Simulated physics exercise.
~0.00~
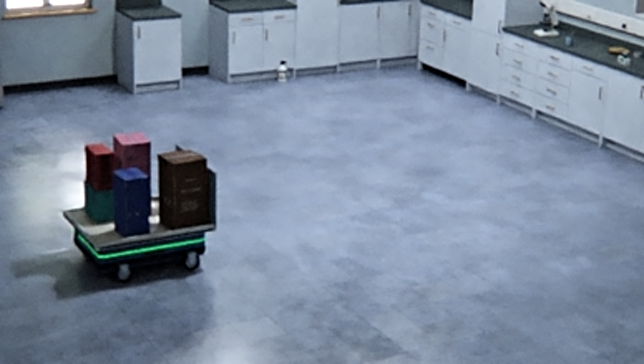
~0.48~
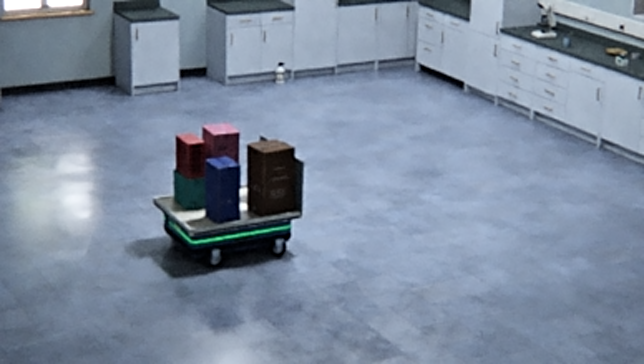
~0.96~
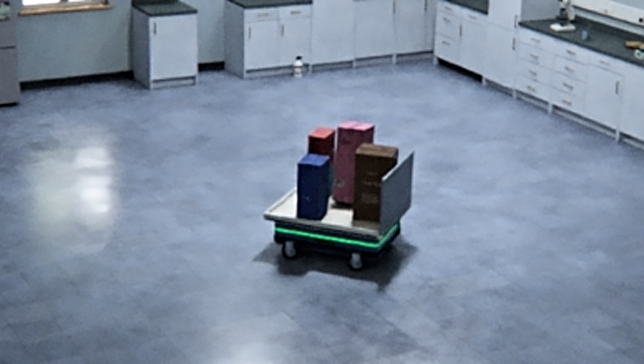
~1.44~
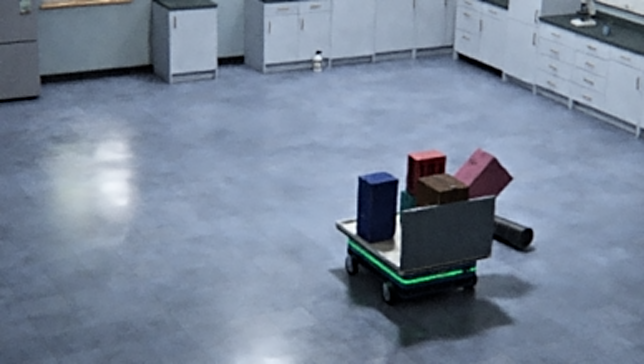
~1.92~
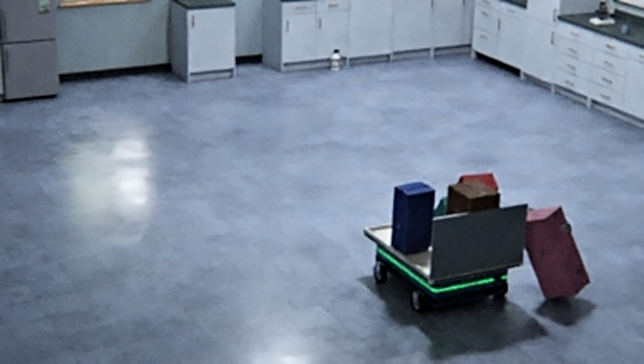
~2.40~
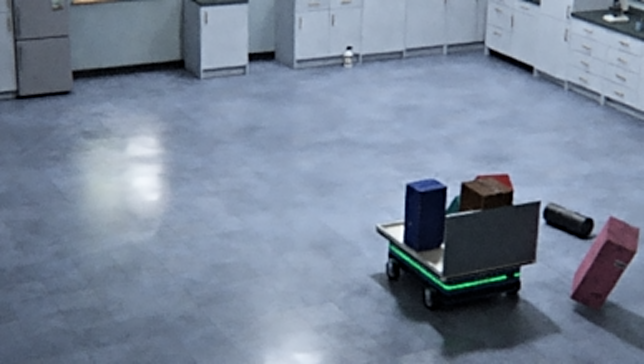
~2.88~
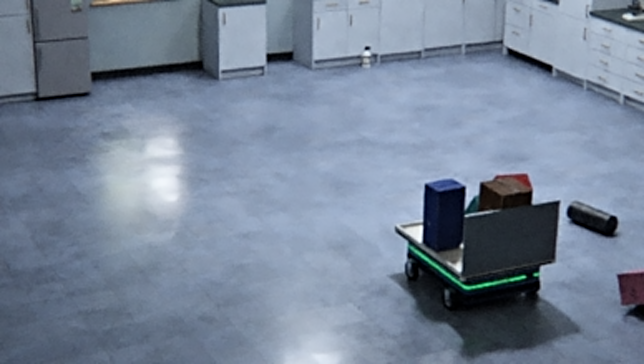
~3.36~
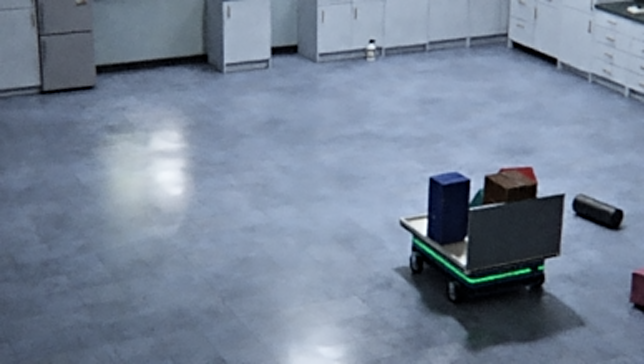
In a room lined with white cabinets, a flat cart carrying colored boxes rolled right and curved around, and a pink box and a black cylinder tumbled off onto the floor before it stopped with the blue box upright and a red one leaning.
